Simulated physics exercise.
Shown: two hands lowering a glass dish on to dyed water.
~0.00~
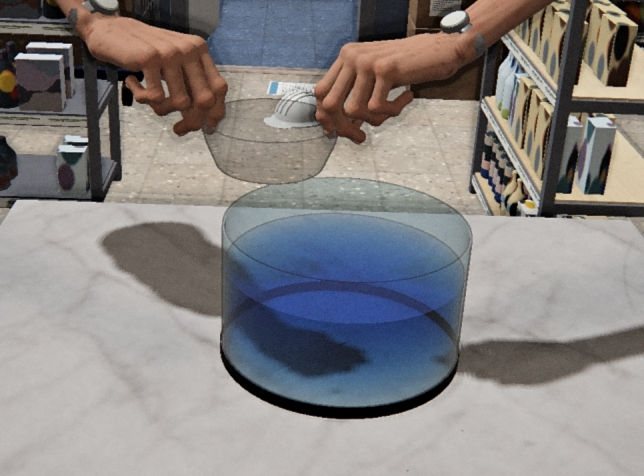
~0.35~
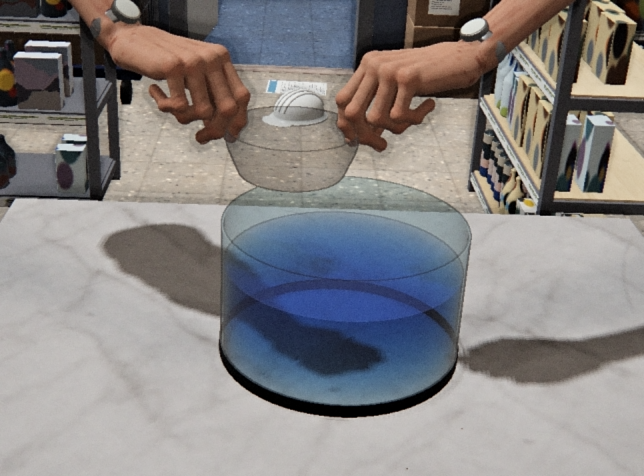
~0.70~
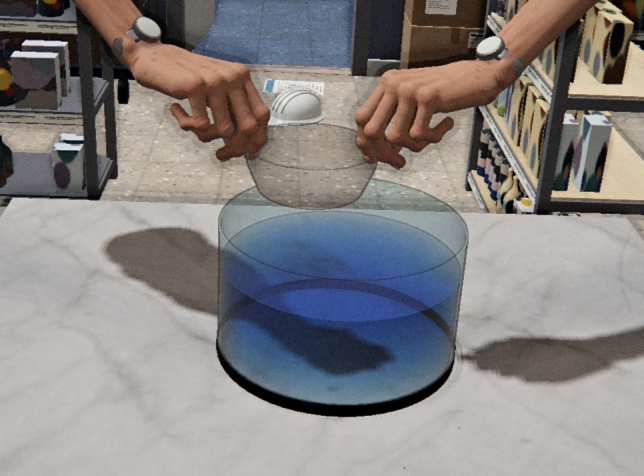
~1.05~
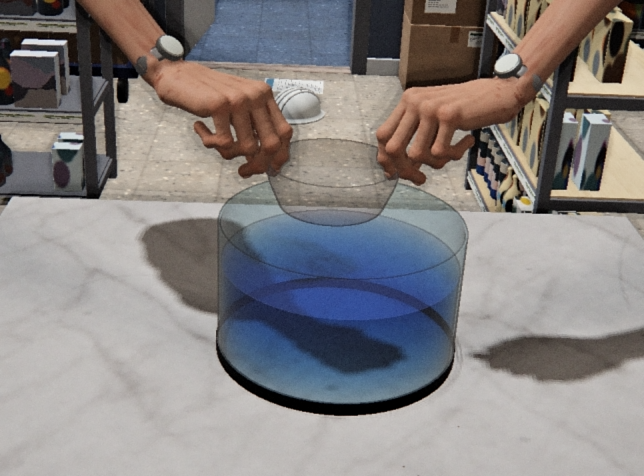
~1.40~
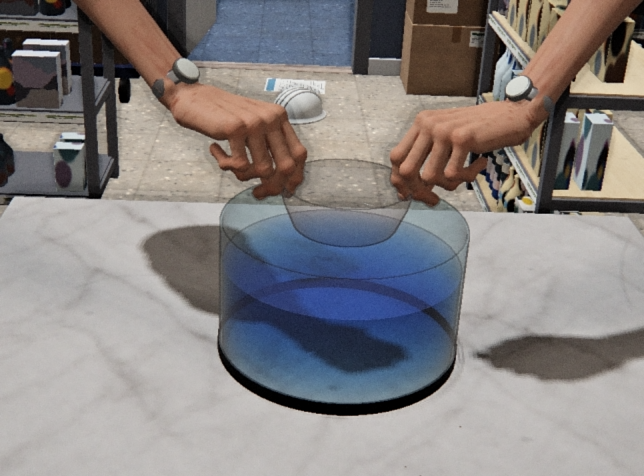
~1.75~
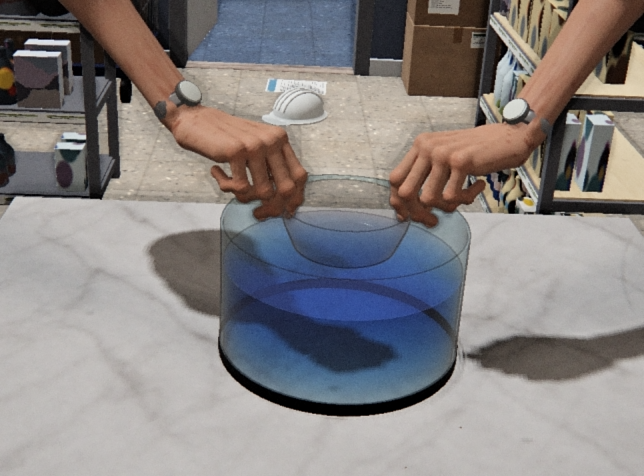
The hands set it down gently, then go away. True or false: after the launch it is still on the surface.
True.
Around 2.2 s, the dish dips into the dyed water.
Around 2.8 s, it bobs and steadies.
Around 5.0 s, the dish floats with about half of its side showing.
